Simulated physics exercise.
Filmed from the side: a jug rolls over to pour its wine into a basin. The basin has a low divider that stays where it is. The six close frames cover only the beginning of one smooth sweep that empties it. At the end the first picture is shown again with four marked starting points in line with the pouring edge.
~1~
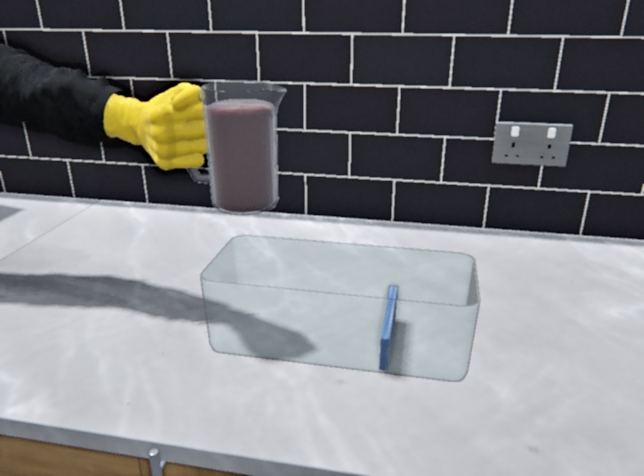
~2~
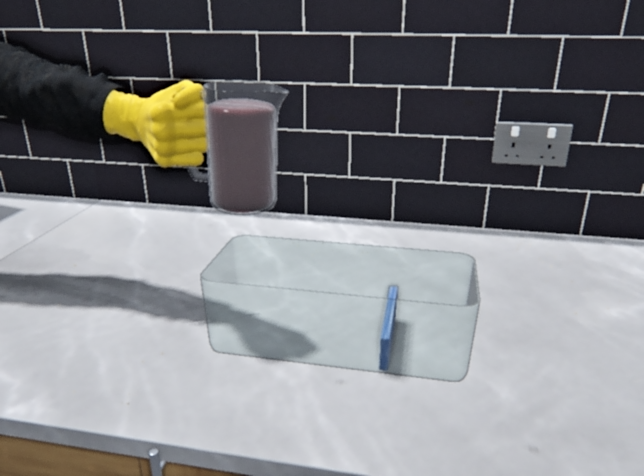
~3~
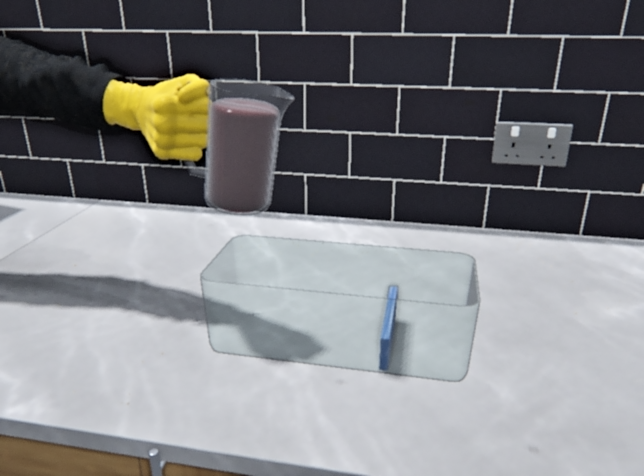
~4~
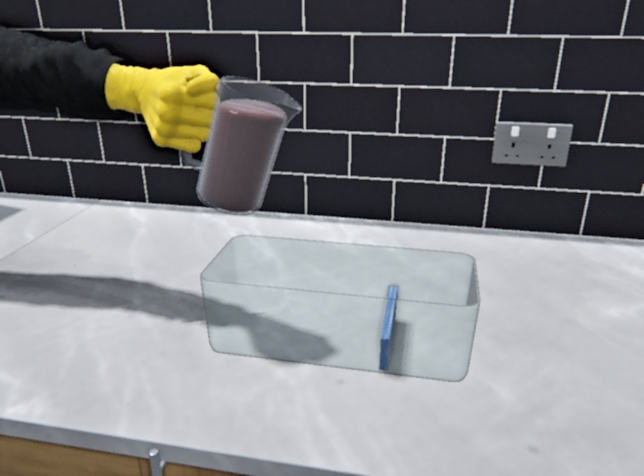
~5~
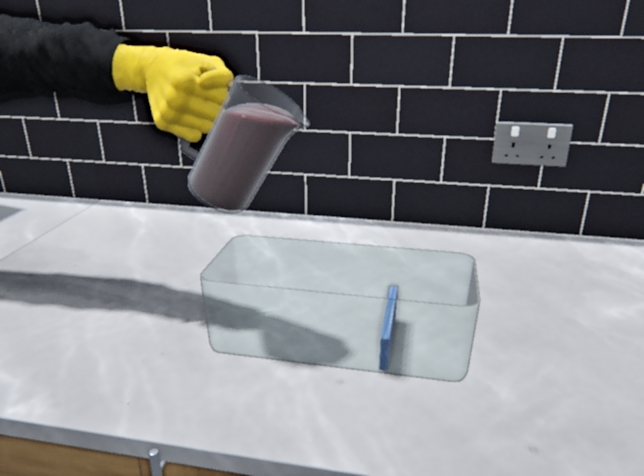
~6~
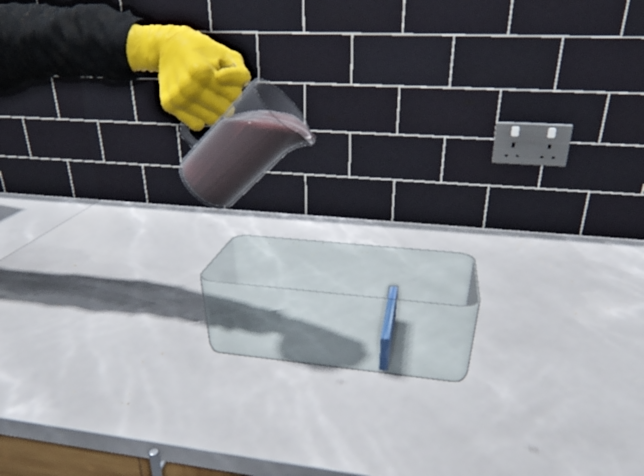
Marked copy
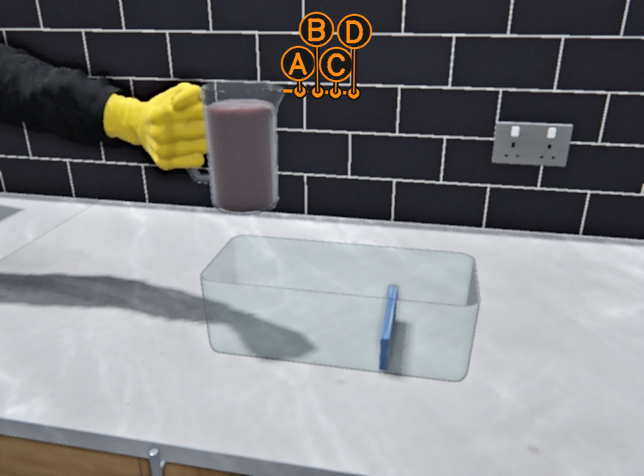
A yellow-gloved hand tilts a jug of dark liquid rightward above a clear basin.
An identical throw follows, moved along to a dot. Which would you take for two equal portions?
C works best here.
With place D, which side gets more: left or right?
The right one.
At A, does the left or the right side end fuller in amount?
The left side.
On the marked copy, A at (299, 91); B at (317, 91); C at (335, 92); D at (353, 93).
Choosing A, about 88 % ends left of the wall and 5 % right of it; 6 % is lost outside.
Choosing B, about 75 % ends left of the wall and 16 % right of it; 8 % is lost outside.
Choosing C, about 49 % ends left of the wall and 48 % right of it; 3 % is lost outside.
Choosing D, about 18 % ends left of the wall and 78 % right of it; 5 % is lost outside.
